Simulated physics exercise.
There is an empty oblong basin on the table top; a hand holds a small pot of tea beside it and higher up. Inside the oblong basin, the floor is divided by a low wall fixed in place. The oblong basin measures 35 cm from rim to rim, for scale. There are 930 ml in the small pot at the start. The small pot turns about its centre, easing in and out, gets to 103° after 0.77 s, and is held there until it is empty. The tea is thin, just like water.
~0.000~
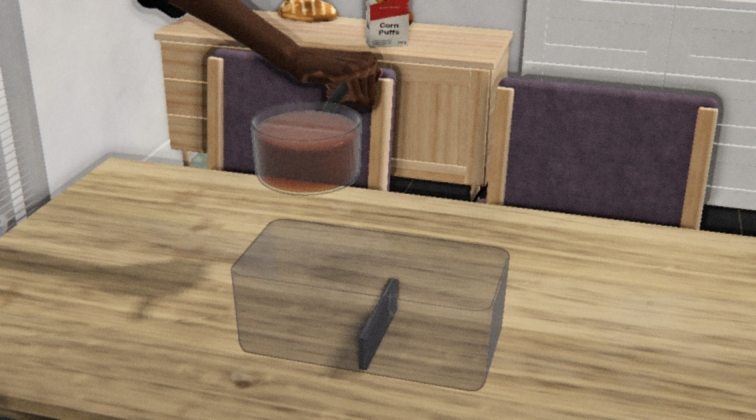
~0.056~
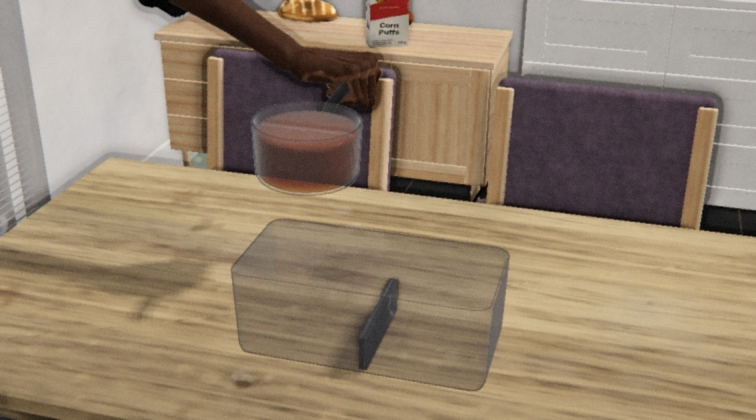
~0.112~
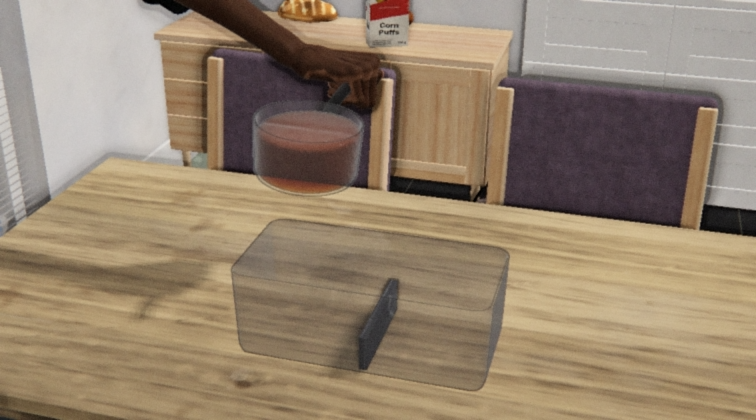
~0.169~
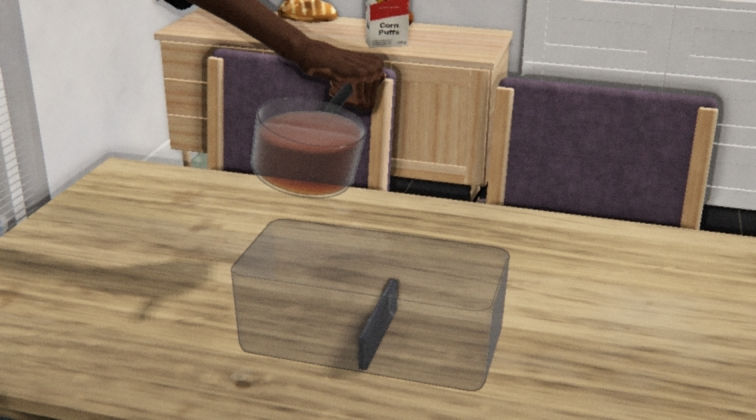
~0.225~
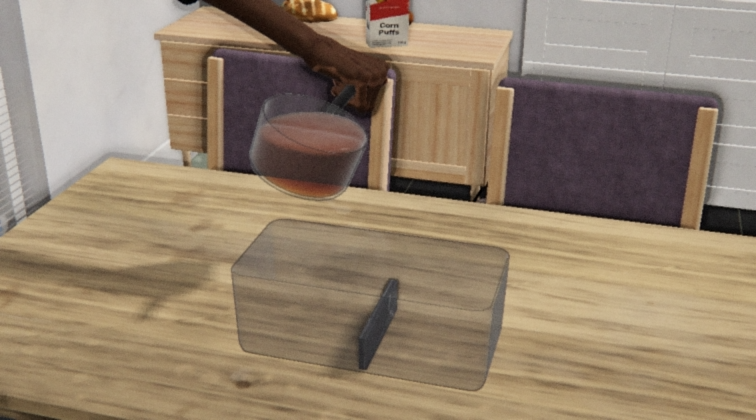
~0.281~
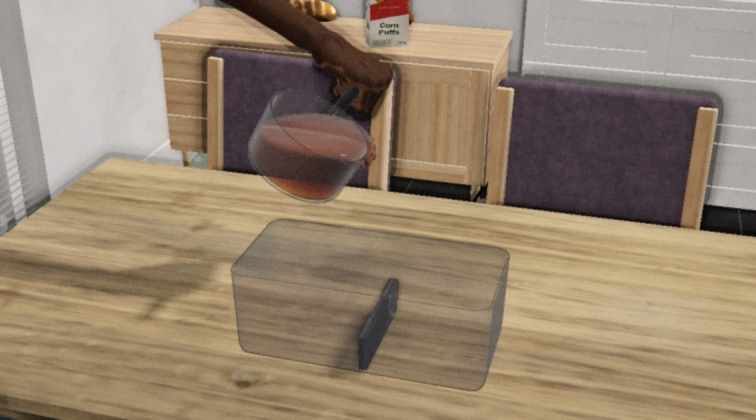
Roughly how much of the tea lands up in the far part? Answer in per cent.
Around 85 %.
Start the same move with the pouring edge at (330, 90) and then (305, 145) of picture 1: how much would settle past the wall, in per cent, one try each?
I'd expect close to 65 per cent and then close to 5 per cent.
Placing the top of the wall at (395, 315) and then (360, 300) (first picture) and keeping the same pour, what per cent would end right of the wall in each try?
Try 1: 65 %; try 2: 95 %.
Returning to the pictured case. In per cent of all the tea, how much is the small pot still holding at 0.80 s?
7 per cent or thereabouts.
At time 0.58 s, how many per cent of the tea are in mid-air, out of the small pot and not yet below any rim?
40 %.
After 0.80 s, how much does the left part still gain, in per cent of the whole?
Near 7 in a hundred.
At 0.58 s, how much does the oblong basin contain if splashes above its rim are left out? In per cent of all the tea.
Estimate - around 26 in a hundred parts.
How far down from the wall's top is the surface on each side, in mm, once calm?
Noted: Left near 46 mm, right near 20 mm.
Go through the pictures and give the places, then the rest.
In the first frame, it leans 0°; its right rim is at (358, 127); the tea meets the walls at (260, 122) and (358, 134); the oblong basin's rim runs from (252, 245) to (501, 281); the wall's top is at (379, 309).
In the second frame, it leans 1°; its right rim is at (359, 129); the tea meets the walls at (260, 122) and (358, 133).
In the third frame, it leans 5°; its right rim is at (361, 132); the tea meets the walls at (261, 121) and (360, 135).
In the fourth frame, it leans 12°; its right rim is at (363, 139); the tea meets the walls at (262, 122) and (363, 136).
In the fifth frame, it leans 20°; its right rim is at (364, 147); the tea meets the walls at (263, 123) and (366, 140); 1 per cent is over the edge.
In the sixth frame, it leans 30°; its right rim is at (365, 157); the tea meets the walls at (262, 125) and (365, 148); 5 per cent is over the edge.
After 0.58 s the tilt is 88° and 34 per cent is still to pour, 0 is left of the wall and 26 right of it.
After 0.80 s the tilt is 103° and 7 per cent is still to pour, 7 is left of the wall and 77 right of it.
After 1.02 s the tilt is 103° and 1 per cent is still to pour, 12 is left of the wall and 84 right of it.
After 1.27 s the tilt is 103° and 0 per cent is still to pour, 14 is left of the wall and 85 right of it.
In the end 14 per cent lies left of the wall, 85 right of it and 1 outside.
